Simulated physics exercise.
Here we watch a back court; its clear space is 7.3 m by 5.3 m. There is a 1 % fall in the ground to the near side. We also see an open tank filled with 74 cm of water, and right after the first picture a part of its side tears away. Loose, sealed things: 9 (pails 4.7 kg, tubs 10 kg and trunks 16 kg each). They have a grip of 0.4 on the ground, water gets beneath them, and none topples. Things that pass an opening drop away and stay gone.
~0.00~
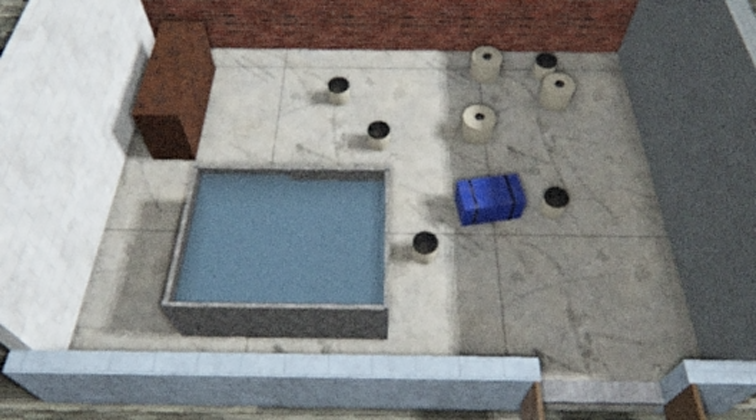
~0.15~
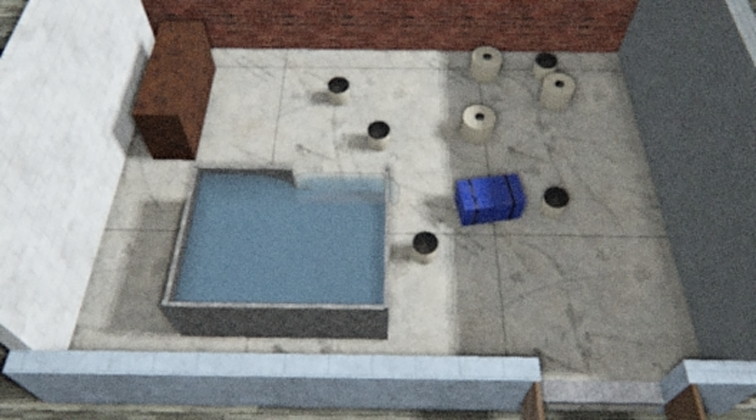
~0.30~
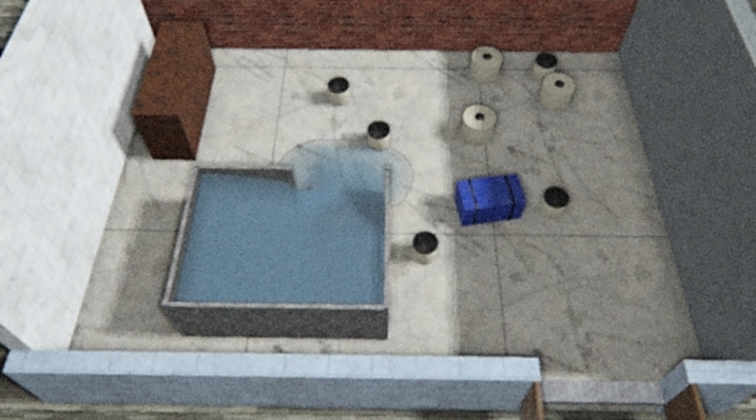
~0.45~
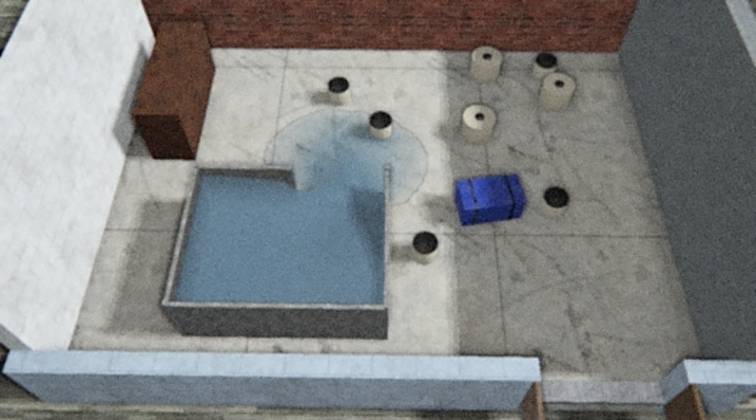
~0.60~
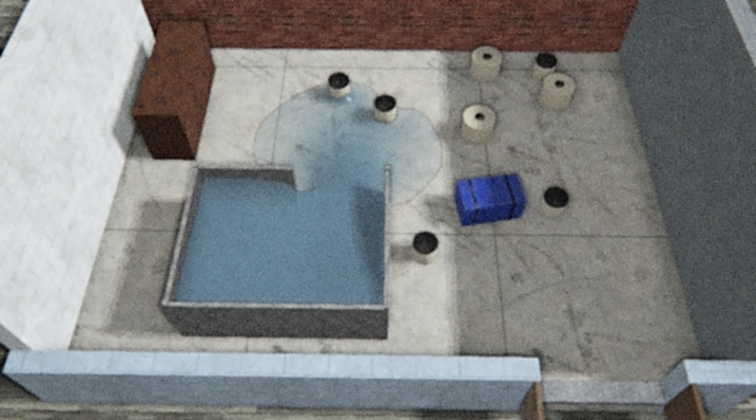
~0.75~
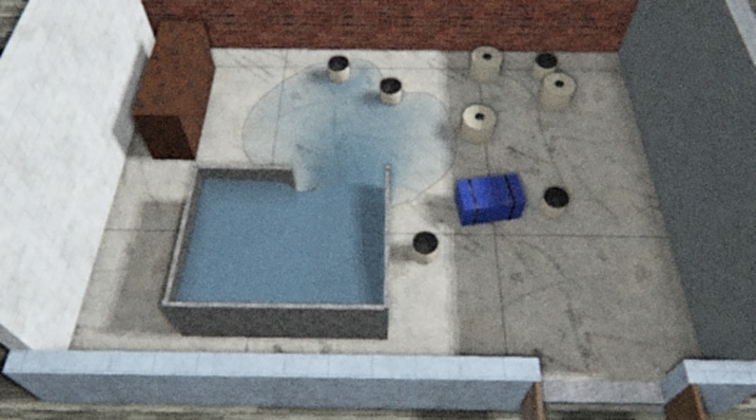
In a walled back court, part of an open tank's far side broke away and water spread over the ground, pushing two dark-topped tubs toward the brick wall while the blue trunk stayed put.
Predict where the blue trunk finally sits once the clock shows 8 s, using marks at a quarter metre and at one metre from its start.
The move is negligible.
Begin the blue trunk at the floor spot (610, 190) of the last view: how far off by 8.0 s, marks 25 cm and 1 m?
It gets carried off.
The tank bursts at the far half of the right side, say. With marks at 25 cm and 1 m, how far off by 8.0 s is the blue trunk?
Result: The blue trunk goes a long way.
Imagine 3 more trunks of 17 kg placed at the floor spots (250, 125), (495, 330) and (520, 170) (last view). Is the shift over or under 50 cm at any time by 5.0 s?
First beyond, then within, then within.
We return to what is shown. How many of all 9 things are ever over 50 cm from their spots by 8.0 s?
I count 7 of them.
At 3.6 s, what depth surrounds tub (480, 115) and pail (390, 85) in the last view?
Around 8 cm and 18 cm.
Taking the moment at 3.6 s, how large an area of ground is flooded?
That flooded area is roughly 25 m2.
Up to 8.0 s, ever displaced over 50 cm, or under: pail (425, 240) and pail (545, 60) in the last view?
In sequence - stayed below the line; crossed the line.
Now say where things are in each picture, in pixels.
In the first picture, the blue trunk at (491, 191) rests on the ground; water covers 4.1 m2; 0 of 9 have shifted.
In the second picture, the blue trunk at (491, 191) rests on the ground; water covers 4.8 m2; 0 of 9 have shifted.
In the third picture, the blue trunk at (491, 191) rests on the ground; 5.9 m2 under water; 0 of 9 have shifted.
In the fourth picture, the blue trunk at (491, 191), on the bottom; 7.0 m2 under water; 1 of 9 have shifted.
In the fifth picture, the blue trunk at (491, 191) rests on the ground; 8.3 m2 under water; 2 of 9 have shifted.
In the sixth picture, the blue trunk at (491, 191) rests on the ground; water covers 9.9 m2; 2 of 9 have shifted.
After 1.6 s the blue trunk is near (491, 191), 0.0 m from its start, aground; 0 of 9 are out; 2 afloat.
After 3.6 s the blue trunk is near (491, 191), 0.0 m from its start, aground; 0 of 9 are out; 6 afloat.
After 5.6 s the blue trunk is near (491, 191), 0.0 m from its start, aground; 0 of 9 are out; 2 afloat.
After 8.0 s the blue trunk is near (491, 191), 0.0 m from its start, aground; 4 of 9 are out; 1 afloat.
